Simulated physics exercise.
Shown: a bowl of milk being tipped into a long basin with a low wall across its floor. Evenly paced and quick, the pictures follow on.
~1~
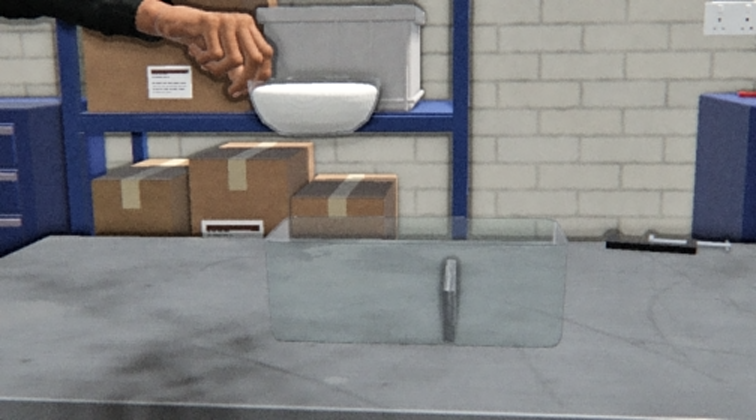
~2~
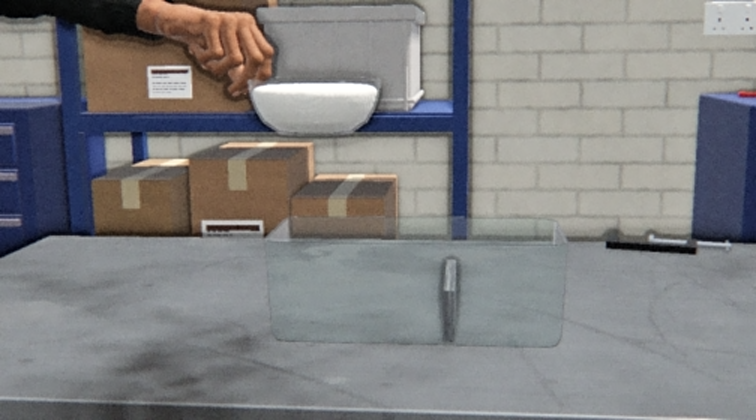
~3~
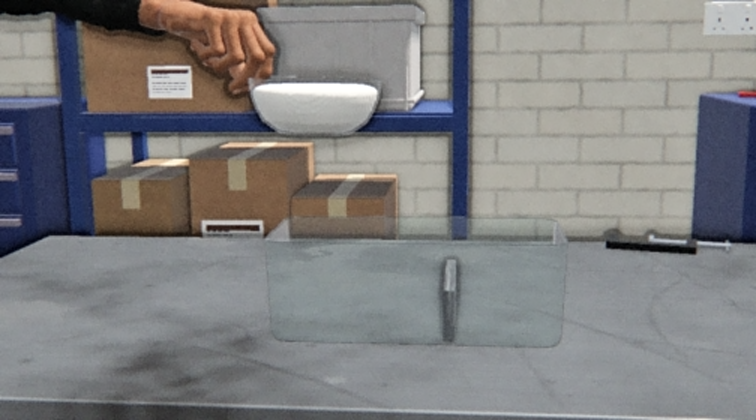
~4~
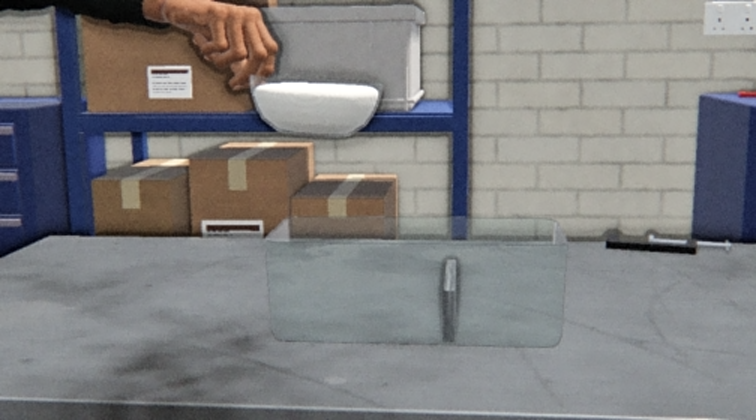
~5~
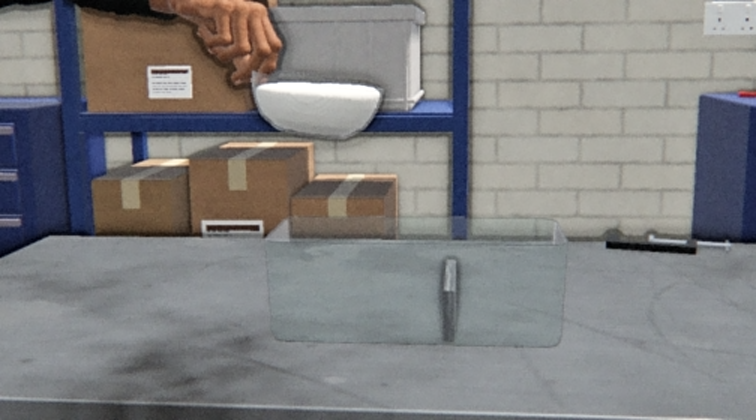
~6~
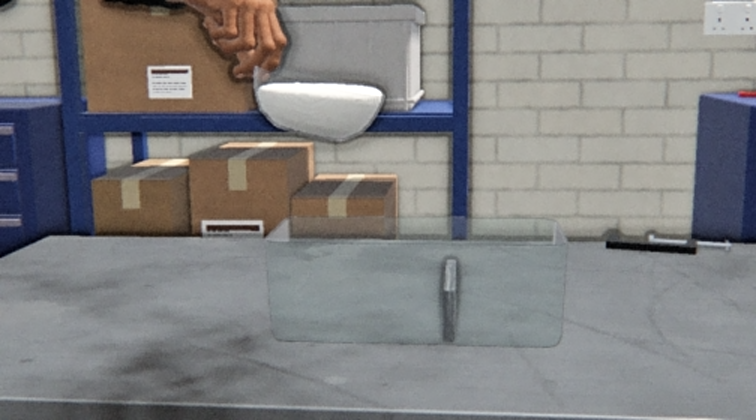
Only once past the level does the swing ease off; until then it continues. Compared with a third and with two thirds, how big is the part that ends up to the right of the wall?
Beneath one third.
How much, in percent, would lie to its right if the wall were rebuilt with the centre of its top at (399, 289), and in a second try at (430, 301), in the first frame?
Note - case one near 80 %, case two near 60 %.
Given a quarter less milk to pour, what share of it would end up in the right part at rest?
Some 5 per cent.
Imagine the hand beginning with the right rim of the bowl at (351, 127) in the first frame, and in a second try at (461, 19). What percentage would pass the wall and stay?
0 % and 85 %.
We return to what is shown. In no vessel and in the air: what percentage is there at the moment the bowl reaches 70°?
Near 40 parts in a hundred.
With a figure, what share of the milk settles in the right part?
Close to 25 in a hundred.
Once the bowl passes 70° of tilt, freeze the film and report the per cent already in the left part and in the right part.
20 per cent left, 10 per cent right.
A moment on, the tilt is 70° and 29 per cent is still to pour, 20 is left of the wall and 10 right of it.
Next, the tilt is 100° and 1 per cent is still to pour, 71 is left of the wall and 23 right of it.
Then the tilt is 104° and 0 per cent is still to pour, 75 is left of the wall and 24 right of it.
Later the tilt is 104° and 0 per cent is still to pour, 75 is left of the wall and 24 right of it.
Finally, 75 per cent lies left of the wall, 24 right of it and 1 outside.
